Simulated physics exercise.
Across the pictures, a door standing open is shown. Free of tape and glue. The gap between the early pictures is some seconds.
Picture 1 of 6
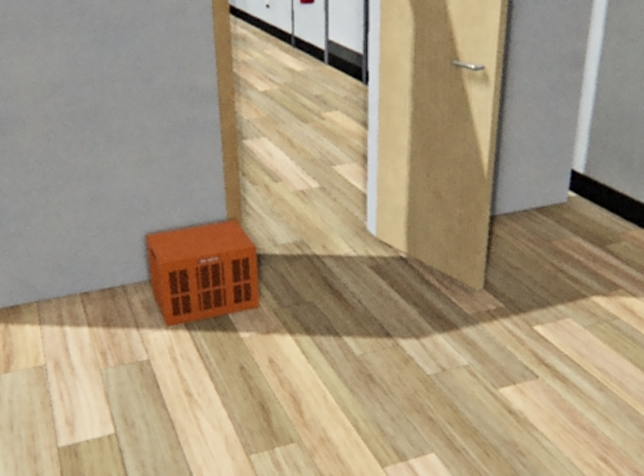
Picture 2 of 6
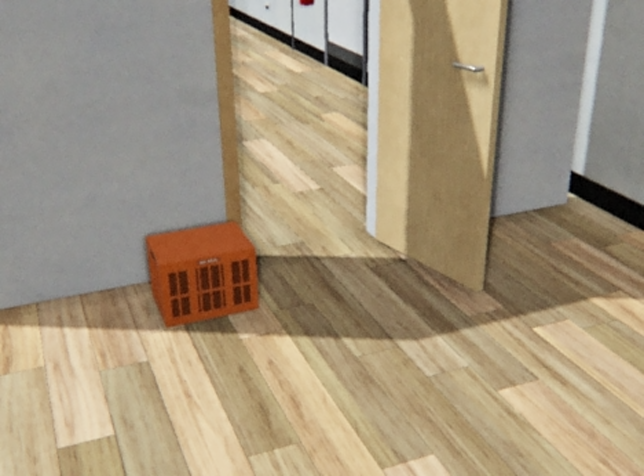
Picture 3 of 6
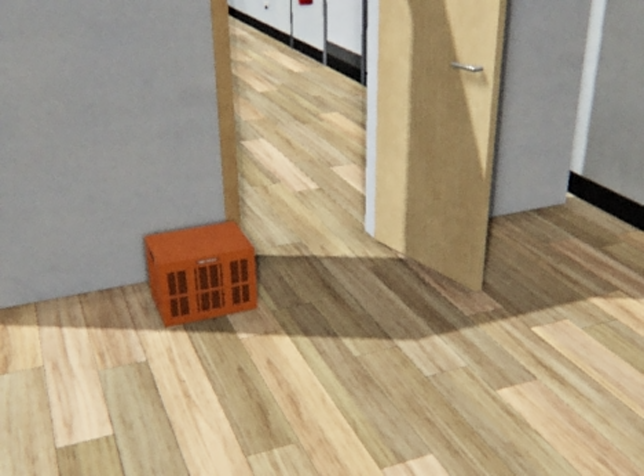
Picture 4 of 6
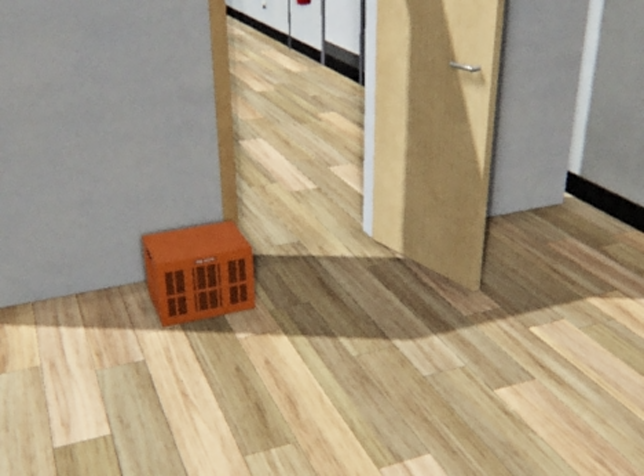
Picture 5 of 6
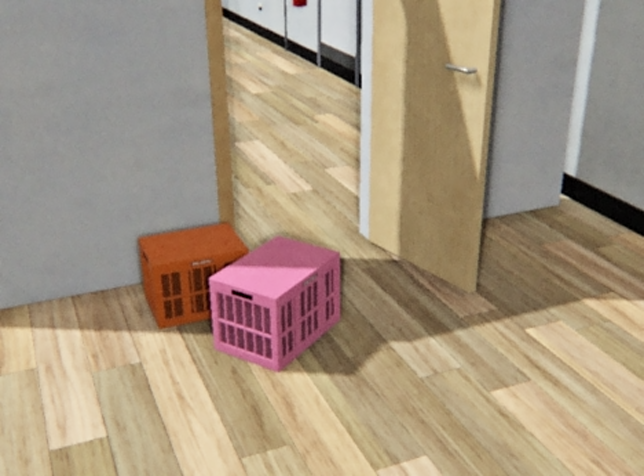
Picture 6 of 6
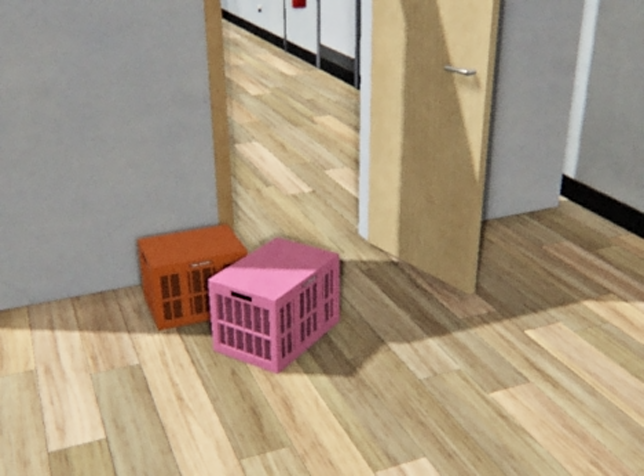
A pink crate appears beside the orange crate on the floor near the still, open door.
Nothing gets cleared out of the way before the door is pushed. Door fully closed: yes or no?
Yes.
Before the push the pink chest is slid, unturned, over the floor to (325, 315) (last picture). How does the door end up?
The door is obstructed after that.
Then, 0.50 s after the last picture, door at 89°.
Then, 1.00 s after the last picture, door at 57°.
Then, 1.30 s after the last picture, door at 37°.
Then, 1.70 s after the last picture, door at 10°.
At rest, door at 0°; both in place. Seen from the same camera at the end, pink chest near (277, 302).
